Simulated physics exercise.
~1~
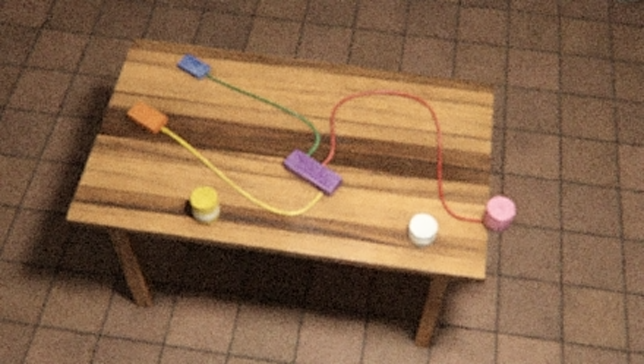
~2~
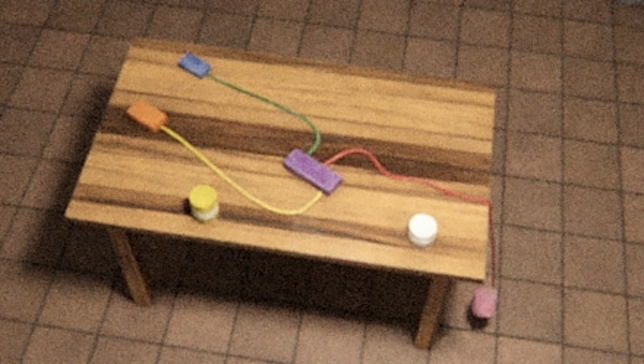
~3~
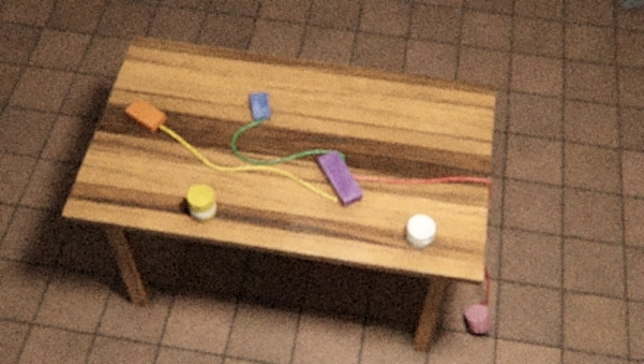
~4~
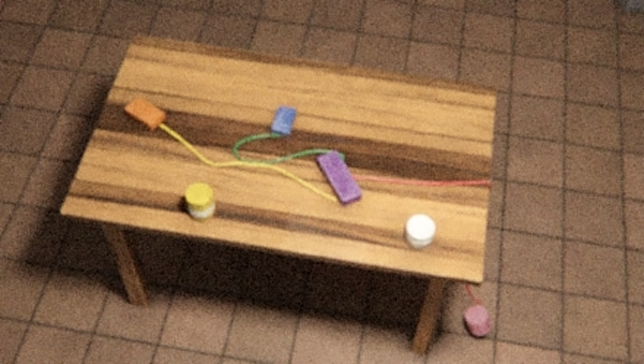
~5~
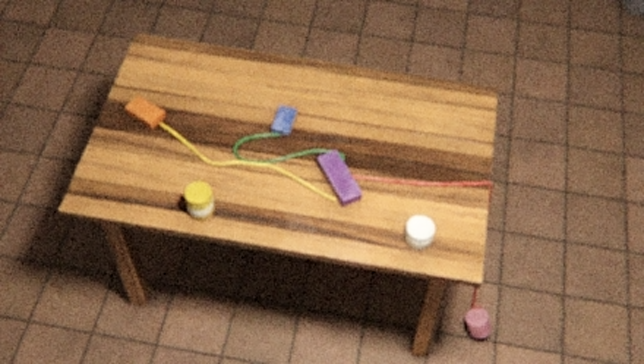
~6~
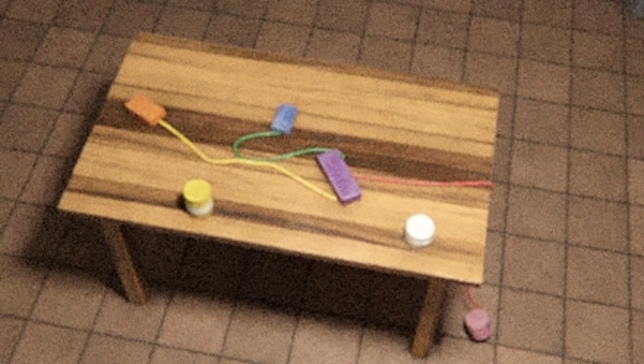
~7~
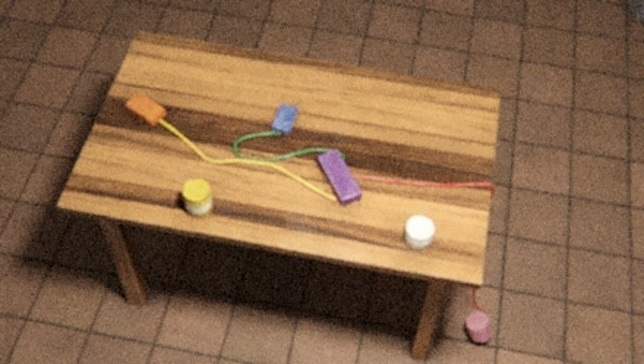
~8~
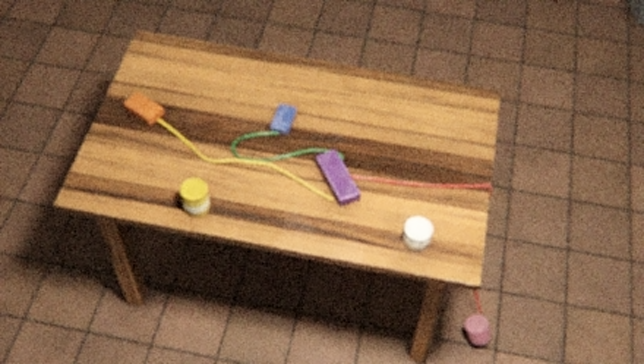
On a wooden table, a pink speaker drops off, dragging a purple strip and blue phone.
